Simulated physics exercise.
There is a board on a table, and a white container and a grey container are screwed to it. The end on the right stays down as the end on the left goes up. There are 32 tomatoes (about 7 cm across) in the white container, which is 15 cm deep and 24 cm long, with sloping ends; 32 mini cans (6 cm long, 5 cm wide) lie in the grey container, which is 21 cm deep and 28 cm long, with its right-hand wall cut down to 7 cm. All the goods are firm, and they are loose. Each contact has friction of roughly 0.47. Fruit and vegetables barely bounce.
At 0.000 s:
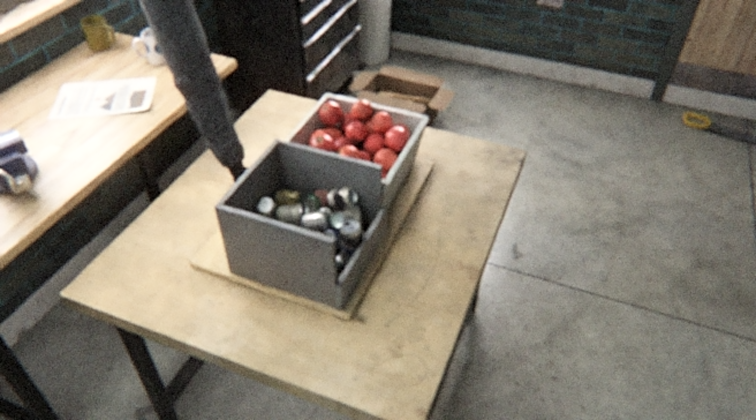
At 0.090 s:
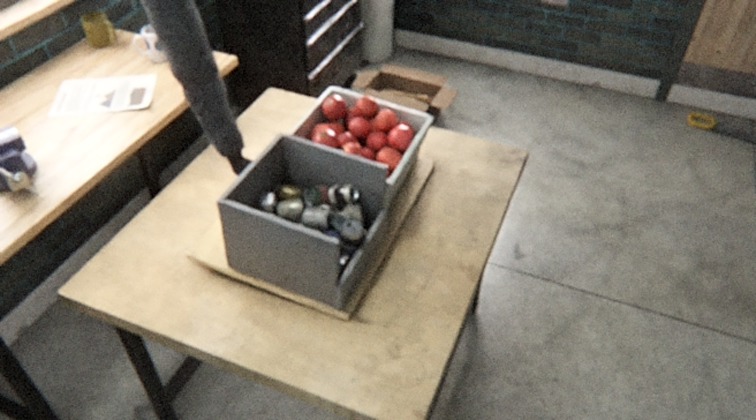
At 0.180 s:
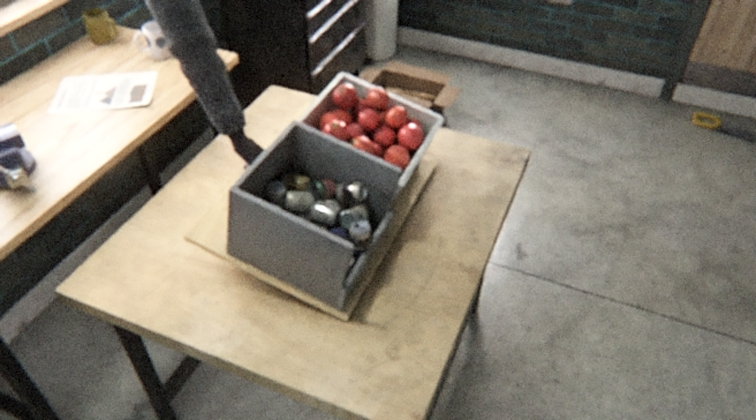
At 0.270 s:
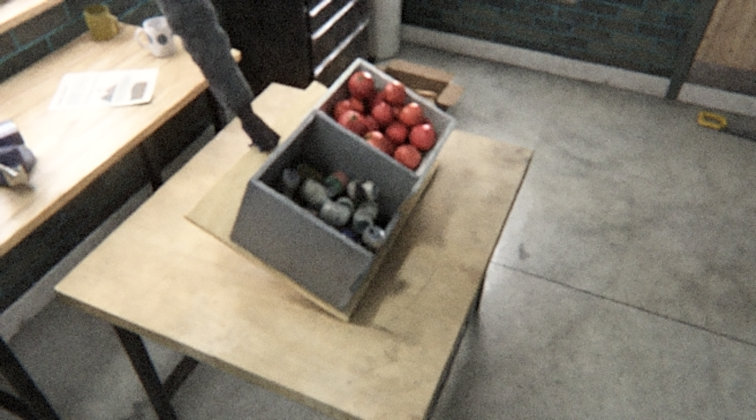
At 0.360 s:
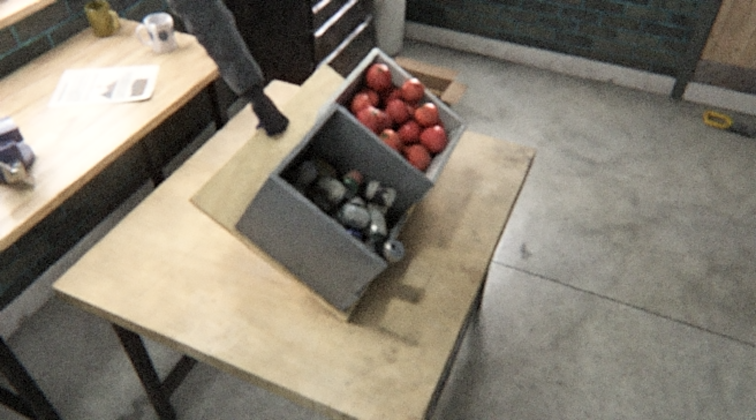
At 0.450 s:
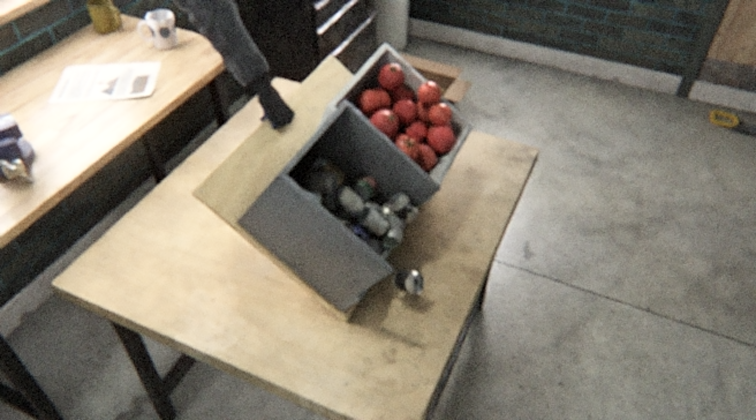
On a table, a gloved hand tilts a board holding two containers rightward, and one can comes out.
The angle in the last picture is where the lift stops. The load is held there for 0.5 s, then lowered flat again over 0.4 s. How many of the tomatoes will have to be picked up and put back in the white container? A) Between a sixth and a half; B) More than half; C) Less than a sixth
Answer: C.
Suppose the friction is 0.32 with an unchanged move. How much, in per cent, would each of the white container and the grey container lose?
In that case the white container sheds 0 per cent, while the grey container sheds 30 per cent.
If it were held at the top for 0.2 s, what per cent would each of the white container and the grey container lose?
White container 0%, grey container 20%.
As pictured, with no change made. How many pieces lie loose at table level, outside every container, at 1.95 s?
Near 5, by my count.
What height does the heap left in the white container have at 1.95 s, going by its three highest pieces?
Roughly 19 cm high.
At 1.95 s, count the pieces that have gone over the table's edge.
I'd put the number around 1.
After 0.69 s, tilt 35°; the white container has all 32 and the grey container is down by 4 of 32.
After 0.99 s, tilt 34°; the white container has all 32 and the grey container is down by 5 of 32.
After 1.41 s, tilt 0°; the white container has all 32 and the grey container is down by 6 of 32.
Outcome (at 1.95 s), the white container has all 32 and the grey container is down by 6 of 32. Asked share, 0 of 32, 0 per cent.
